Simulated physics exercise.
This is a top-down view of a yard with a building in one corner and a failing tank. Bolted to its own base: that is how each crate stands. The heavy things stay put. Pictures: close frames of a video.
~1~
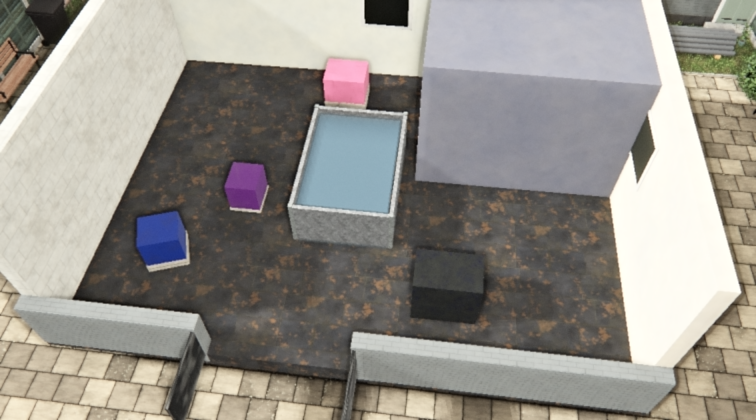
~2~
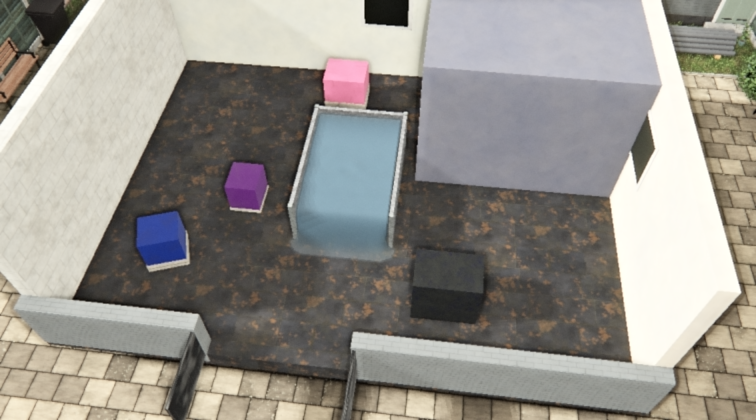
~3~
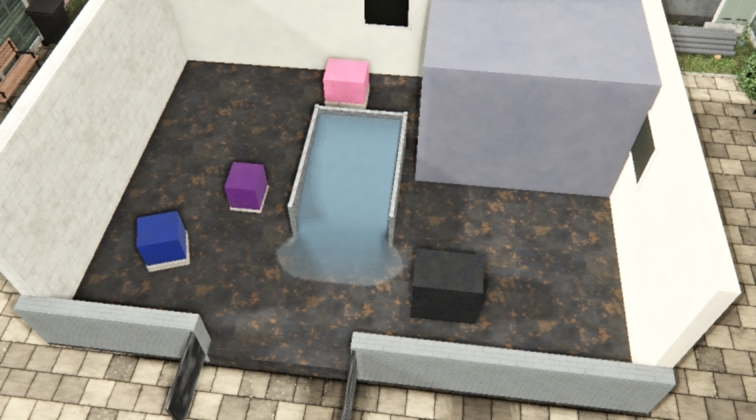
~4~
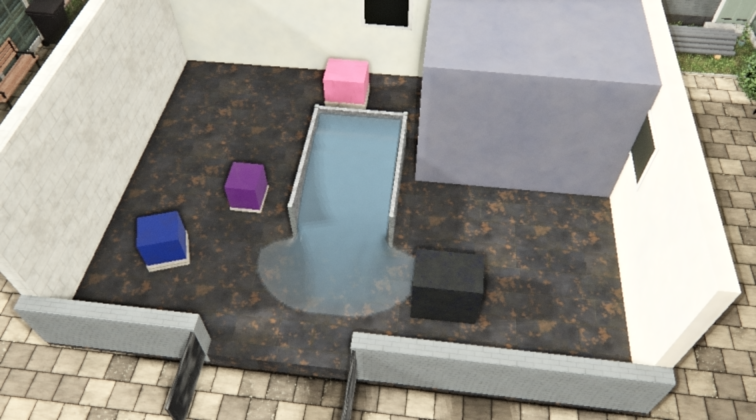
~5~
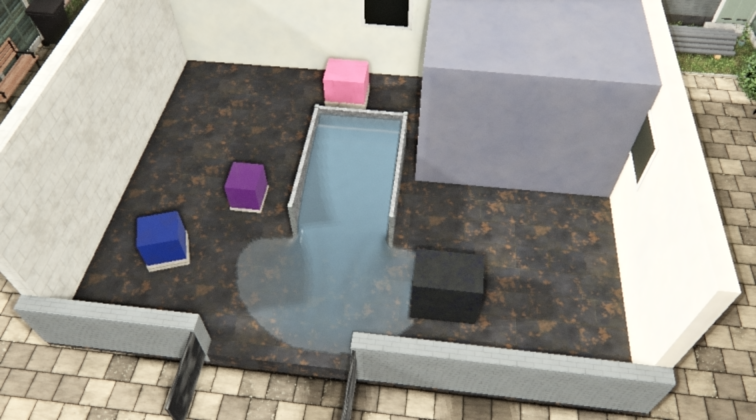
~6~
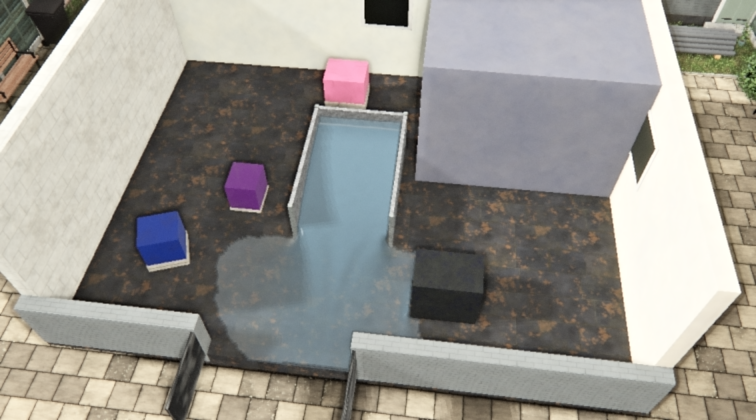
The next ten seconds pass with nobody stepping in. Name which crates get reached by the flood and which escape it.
The purple crate escapes it; the blue crate escapes it; the pink crate escapes it.
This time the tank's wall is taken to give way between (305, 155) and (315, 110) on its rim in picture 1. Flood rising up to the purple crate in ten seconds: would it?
The purple crate is overtopped.
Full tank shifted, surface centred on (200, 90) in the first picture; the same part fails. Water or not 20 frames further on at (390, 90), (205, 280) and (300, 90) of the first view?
Results in order - left untouched, swamped, left untouched.
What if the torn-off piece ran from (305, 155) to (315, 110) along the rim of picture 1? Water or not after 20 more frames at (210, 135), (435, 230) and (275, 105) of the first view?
In the order given, the spots are swamped, not soaked and swamped.
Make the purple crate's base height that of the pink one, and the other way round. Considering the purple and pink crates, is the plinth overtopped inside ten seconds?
The purple one keeps dry; the pink one is safe.
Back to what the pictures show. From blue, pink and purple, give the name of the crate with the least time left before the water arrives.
Answer: The crate marked blue.
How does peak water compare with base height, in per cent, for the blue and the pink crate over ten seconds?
Respectively 30 % and 0 %.
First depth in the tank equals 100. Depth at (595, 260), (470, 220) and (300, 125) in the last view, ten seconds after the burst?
Going place by place: 4 %, 4 % and 0 %.
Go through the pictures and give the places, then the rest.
The first frame shows the tank at (352, 161) is whole and still.
In the second frame, the front is at (293, 240), out from the gap at (343, 232).
In the third frame, water pours out at (343, 233) and has run to (284, 261).
In the fourth frame, the front is at (276, 293), out from the gap at (343, 234).
In the fifth frame, the front is at a hidden place, out from the gap at (343, 234).
In the sixth frame, water pours out at (343, 234) and has run to a hidden place.
A moment on, water covers 20 % of the floor; the purple crate not reached, the blue crate water round its plinth, the pink crate not reached.
Next, water covers 30 % of the floor; the purple crate not reached, the blue crate water round its plinth, the pink crate not reached.
Then, water covers 35 % of the floor; the purple crate not reached, the blue crate water round its plinth, the pink crate not reached.
Later, water covers 55 % of the floor; the purple crate not reached, the blue crate water round its plinth, the pink crate not reached.
In the end, water covers 65 % of the floor; the purple crate stayed above the water, the blue crate stayed above the water, the pink crate stayed above the water.
